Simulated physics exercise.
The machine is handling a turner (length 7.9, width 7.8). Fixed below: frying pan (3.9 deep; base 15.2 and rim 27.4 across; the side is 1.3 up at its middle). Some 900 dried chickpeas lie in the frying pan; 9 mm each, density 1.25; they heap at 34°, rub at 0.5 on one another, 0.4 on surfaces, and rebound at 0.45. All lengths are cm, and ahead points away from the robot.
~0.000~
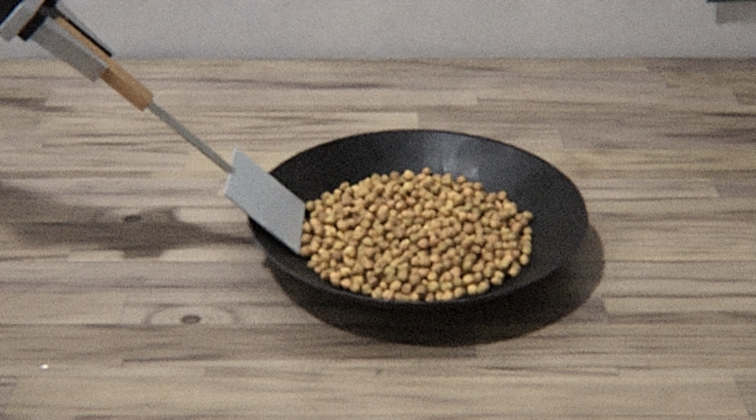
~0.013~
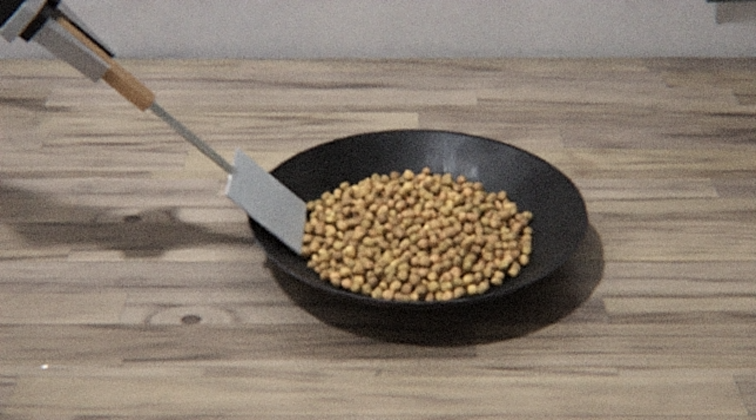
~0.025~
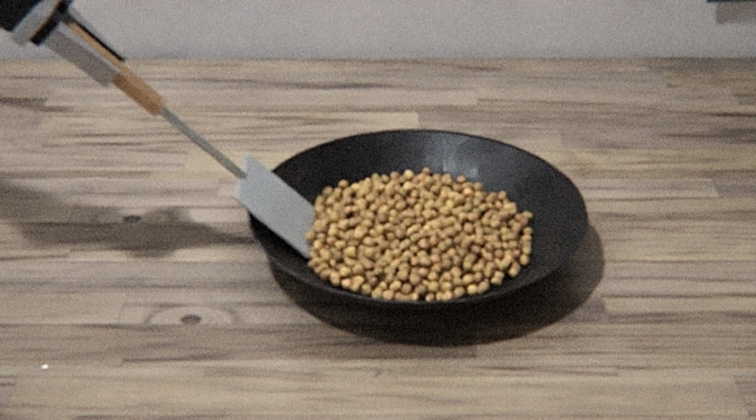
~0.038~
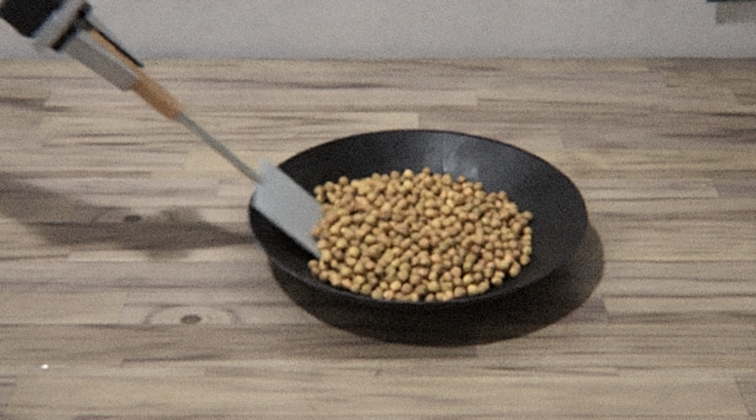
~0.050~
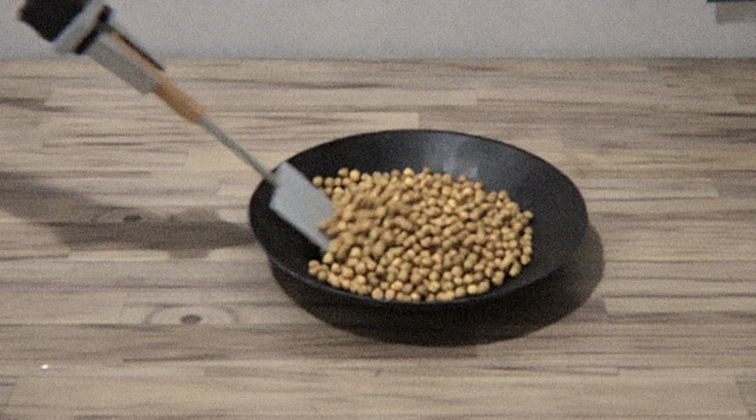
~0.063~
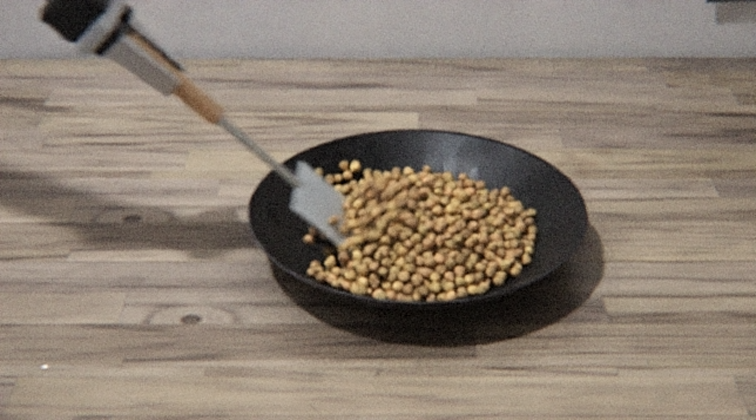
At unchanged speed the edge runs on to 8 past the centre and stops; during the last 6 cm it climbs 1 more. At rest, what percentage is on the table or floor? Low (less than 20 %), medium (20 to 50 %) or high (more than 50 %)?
Answer: Medium; 20 to 50 % of the dried chickpeas finish on the table or floor.
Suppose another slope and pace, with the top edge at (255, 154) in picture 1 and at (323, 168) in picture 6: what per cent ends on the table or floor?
About 25 per cent.
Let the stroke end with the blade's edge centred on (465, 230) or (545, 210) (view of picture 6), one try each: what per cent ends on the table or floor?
Some 5 and 40 per cent.
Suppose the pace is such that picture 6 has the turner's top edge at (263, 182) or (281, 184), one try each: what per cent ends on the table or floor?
About 5 and 15 per cent.
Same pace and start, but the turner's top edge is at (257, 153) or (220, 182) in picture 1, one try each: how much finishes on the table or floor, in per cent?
About 30 and 25 per cent.
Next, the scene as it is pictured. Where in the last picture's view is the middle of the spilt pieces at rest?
Near (729, 246).
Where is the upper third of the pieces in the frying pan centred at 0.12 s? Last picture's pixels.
Around (450, 208).
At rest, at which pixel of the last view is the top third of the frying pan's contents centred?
Near (520, 219).
After 0.09 s, sloping 45°, highest piece 7 above the table; 900 in the frying pan.
After 0.12 s, sloping 45°, highest piece 9 above the table; 900 in the frying pan.
After 0.34 s, sloping 45°, highest piece 6 above the table; 658 in the frying pan, 231 on the table or floor, 11 on the blade or in flight.
After 1.39 s, sloping 45°, highest piece 4 above the table; 657 in the frying pan, 243 on the table or floor.
In the end, 657 in the frying pan, 243 on the table or floor. That is 27 % on the table or floor.
